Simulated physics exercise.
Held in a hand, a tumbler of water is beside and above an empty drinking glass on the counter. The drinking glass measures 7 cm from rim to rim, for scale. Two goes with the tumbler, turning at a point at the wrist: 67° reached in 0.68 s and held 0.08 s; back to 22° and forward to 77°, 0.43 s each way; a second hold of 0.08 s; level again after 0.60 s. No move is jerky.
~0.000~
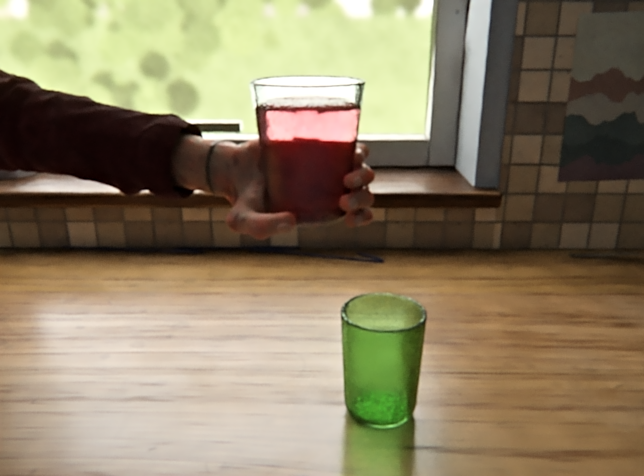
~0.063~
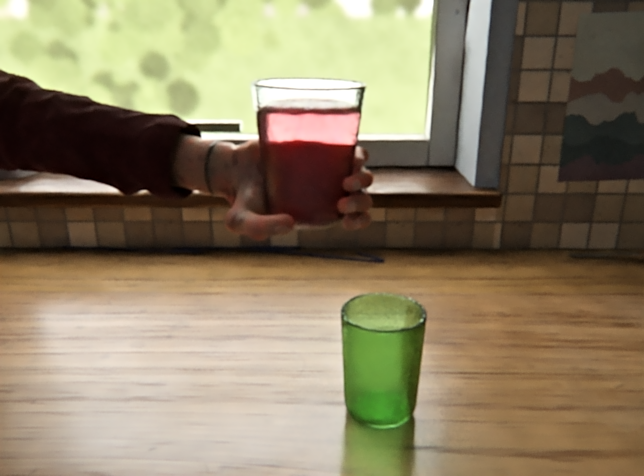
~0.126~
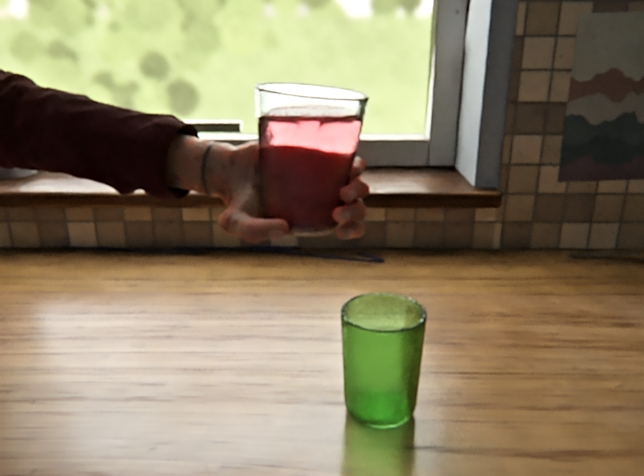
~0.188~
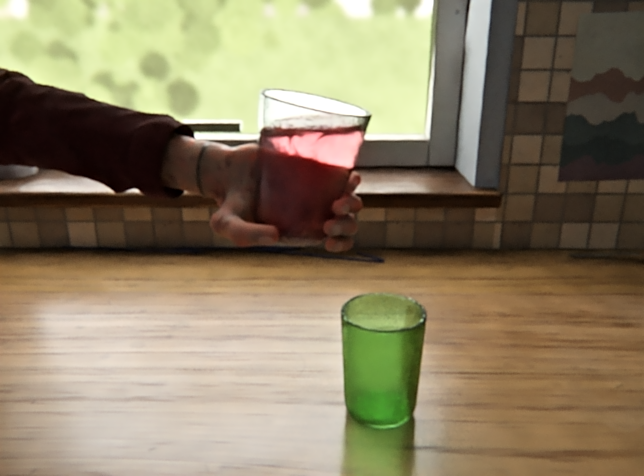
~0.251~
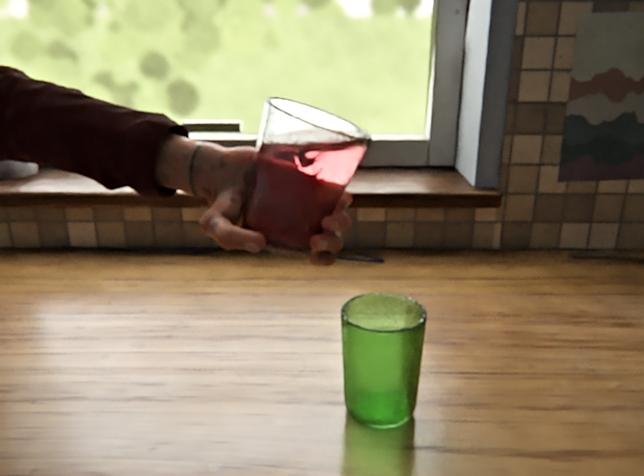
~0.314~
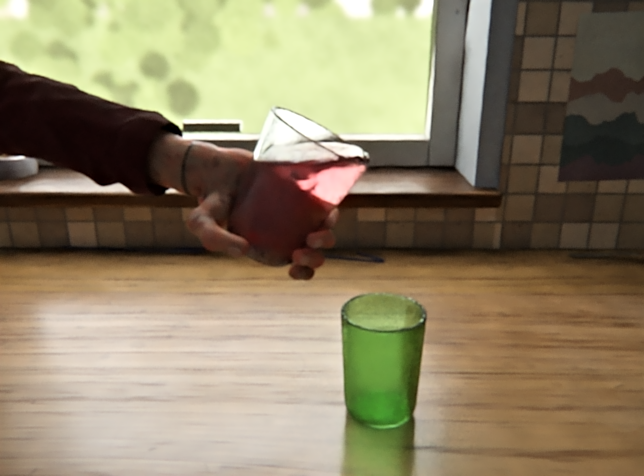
The clip shows a hand holding a clear glass of red liquid above a wooden counter where a green glass stands; the hand lowers slightly and steadily tilts the clear glass to the right, its liquid nearing the rim.
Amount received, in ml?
Close to 210 millilitres.
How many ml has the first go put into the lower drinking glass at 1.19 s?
Volume then: Around 170 ml.
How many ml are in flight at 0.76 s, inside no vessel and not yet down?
About 40 ml.
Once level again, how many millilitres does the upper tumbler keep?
About 160 ml.
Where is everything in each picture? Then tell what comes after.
The first frame shows tilt 0°; pouring edge (363, 84); surface from (259, 102) to (357, 101); the drinking glass's rim runs from (343, 313) to (424, 313).
The second frame shows tilt 1°; pouring edge (365, 87); surface from (259, 103) to (358, 104).
The third frame shows tilt 6°; pouring edge (367, 99); surface from (262, 111) to (360, 111).
The fourth frame shows tilt 12°; pouring edge (370, 116); surface from (264, 123) to (363, 123).
The fifth frame shows tilt 20°; pouring edge (370, 139); surface from (262, 143) to (366, 135).
The sixth frame shows tilt 29°; pouring edge (367, 164); surface from (255, 158) to (368, 152).
By 0.76 s the tilt is 67° and the drinking glass has 95 ml, the tumbler 275 ml, and 0 ml is on the counter.
By 1.19 s the tilt is 22° and the drinking glass has 165 ml, the tumbler 240 ml, and 0 ml is on the counter.
By 1.70 s the tilt is 77° and the drinking glass has 165 ml, the tumbler 205 ml, and 10 ml is on the counter.
By 2.13 s the tilt is 14° and the drinking glass has 210 ml, the tumbler 165 ml, and 35 ml is on the counter.
At rest the drinking glass has 210 ml, the tumbler 165 ml, and 35 ml is on the counter.
